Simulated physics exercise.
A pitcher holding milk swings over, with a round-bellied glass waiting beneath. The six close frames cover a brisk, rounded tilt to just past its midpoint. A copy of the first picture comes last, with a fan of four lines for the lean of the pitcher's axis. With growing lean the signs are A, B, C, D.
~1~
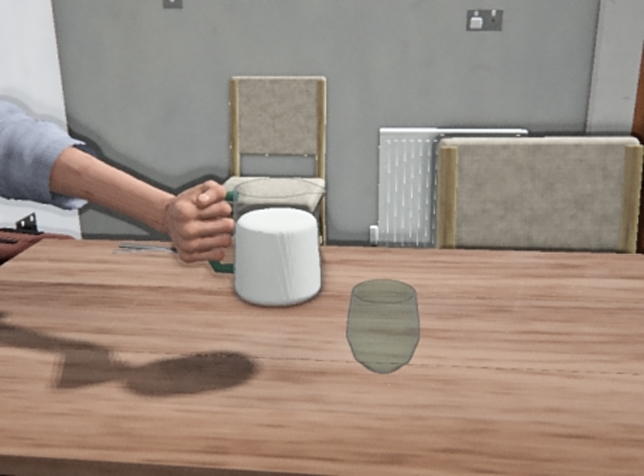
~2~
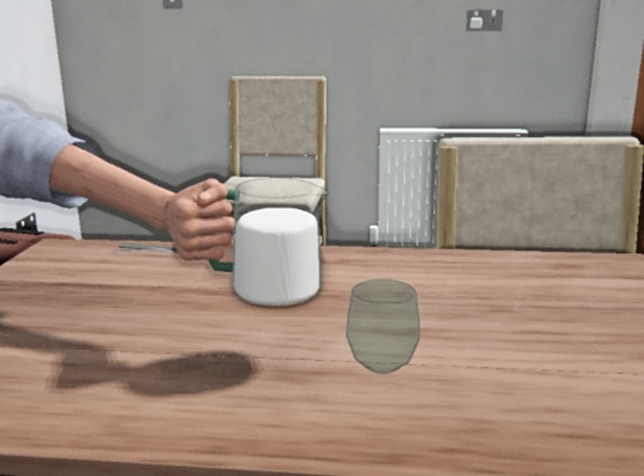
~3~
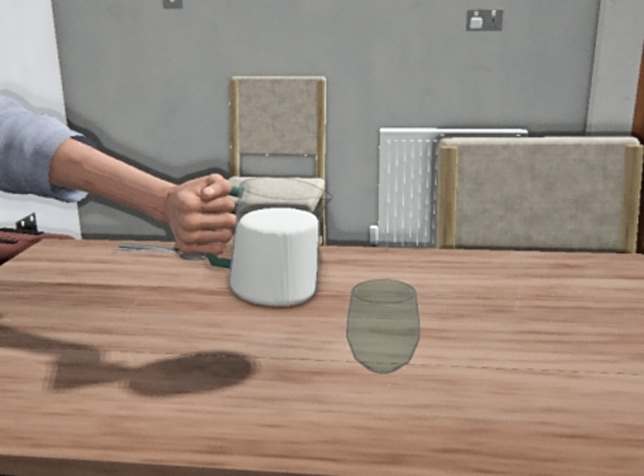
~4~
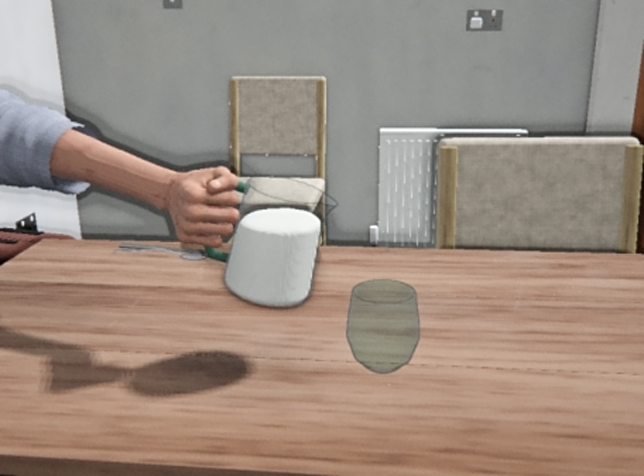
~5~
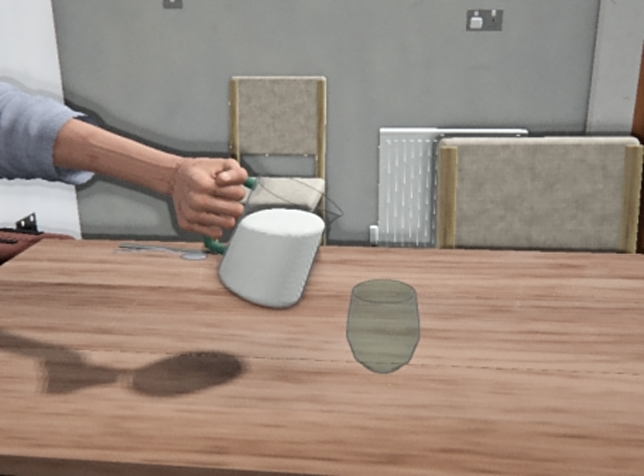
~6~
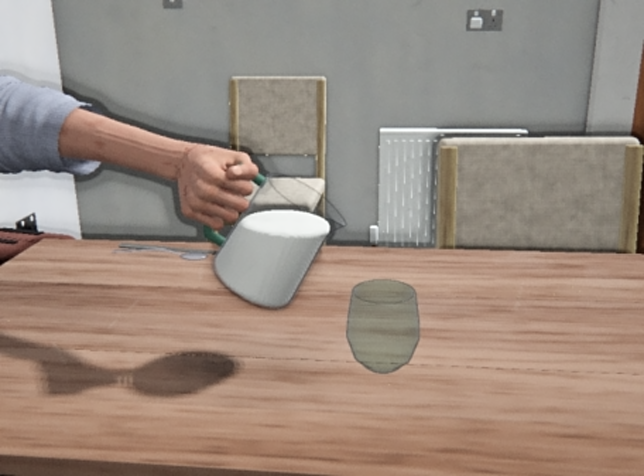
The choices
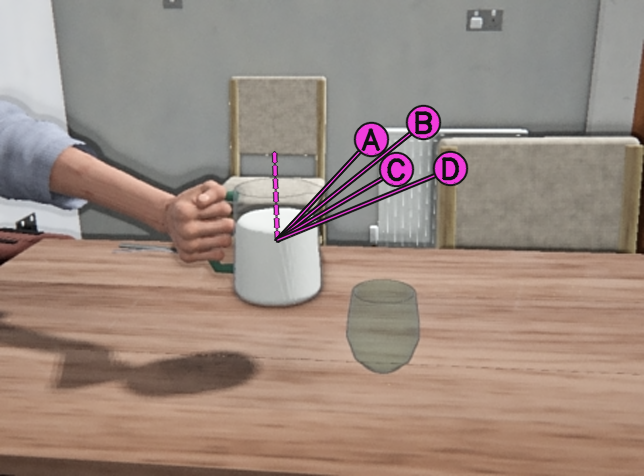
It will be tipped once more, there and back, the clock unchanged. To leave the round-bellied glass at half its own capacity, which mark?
D is best.
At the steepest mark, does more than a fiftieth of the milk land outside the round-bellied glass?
No.
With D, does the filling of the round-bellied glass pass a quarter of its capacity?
Yes, it does.
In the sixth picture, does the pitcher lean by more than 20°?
Yes.
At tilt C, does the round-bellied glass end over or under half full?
Under.
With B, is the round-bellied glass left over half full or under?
Under half.
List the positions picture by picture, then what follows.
The first frame shows upright, lip at (325, 191); rim of the round-bellied glass round (384, 291); nothing has left yet.
The second frame shows upright, lip at (327, 192); nothing has left yet.
The third frame shows tipped about 6°, lip at (331, 197); nothing has left yet.
The fourth frame shows tipped about 13°, lip at (336, 204); nothing has left yet.
The fifth frame shows tipped about 22°, lip at (341, 213); nothing has left yet.
The sixth frame shows tipped about 31°, lip at (345, 224); nothing has left yet.
On the marked copy, A at (359, 151); B at (410, 133); C at (382, 178); D at (435, 175).
For tilt A, the round-bellied glass ends with about 5 % of what it can hold.
For tilt B, the round-bellied glass ends with about 14 % of what it can hold.
For tilt C, the round-bellied glass ends with about 27 % of what it can hold.
For tilt D, the round-bellied glass ends with about 47 % of what it can hold.
